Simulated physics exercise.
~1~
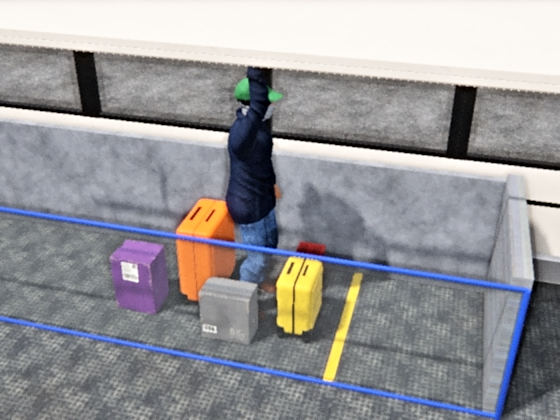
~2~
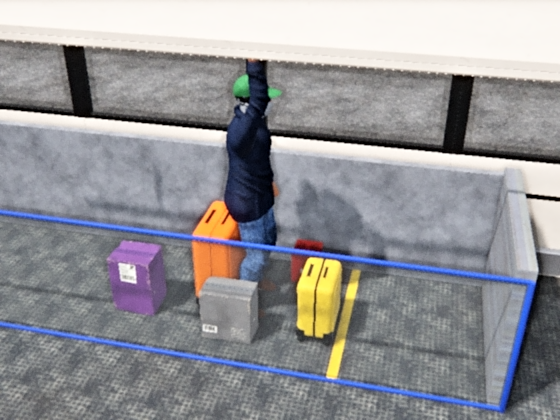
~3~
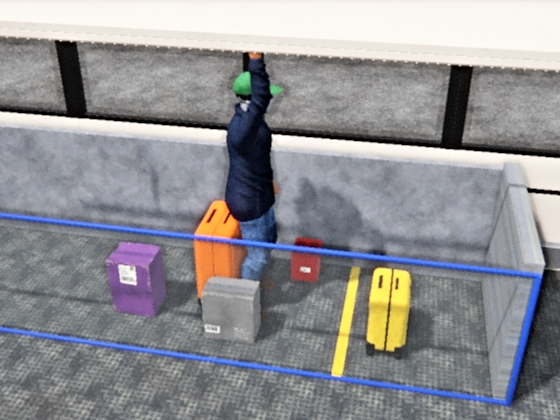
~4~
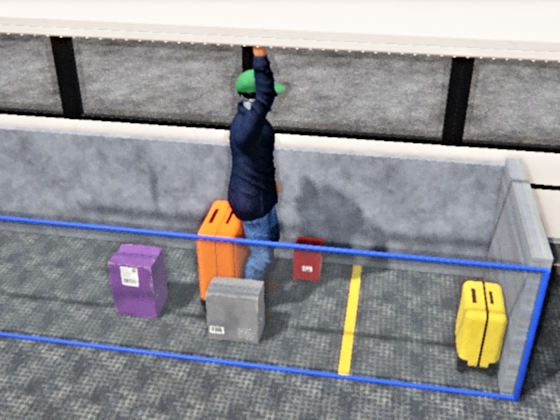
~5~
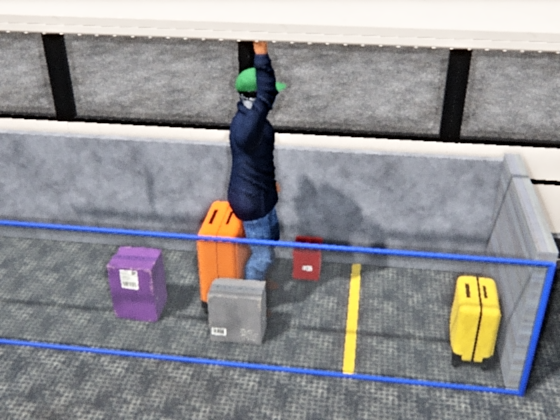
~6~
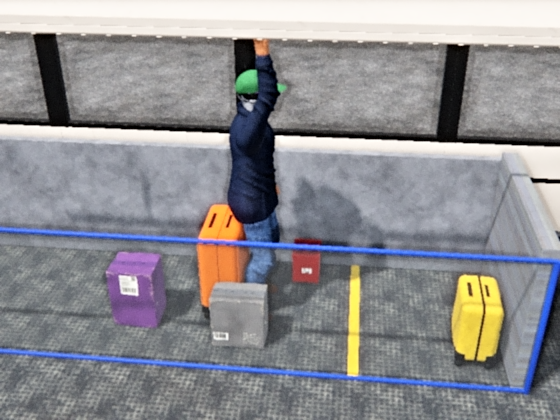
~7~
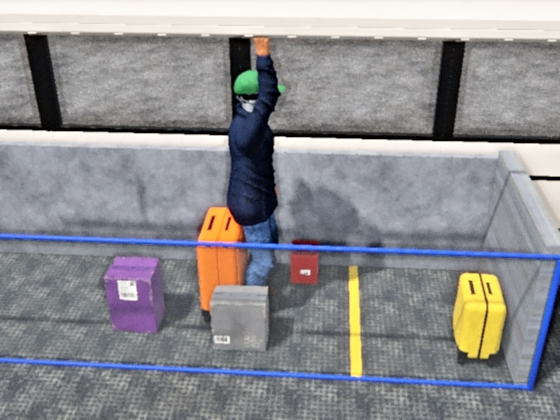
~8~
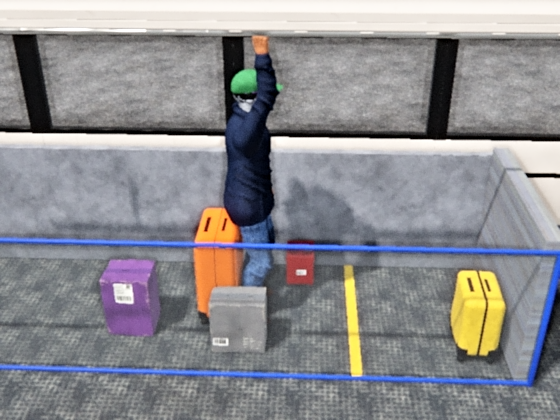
The yellow suitcase rolls right across the yellow line and stops upright near the end wall.
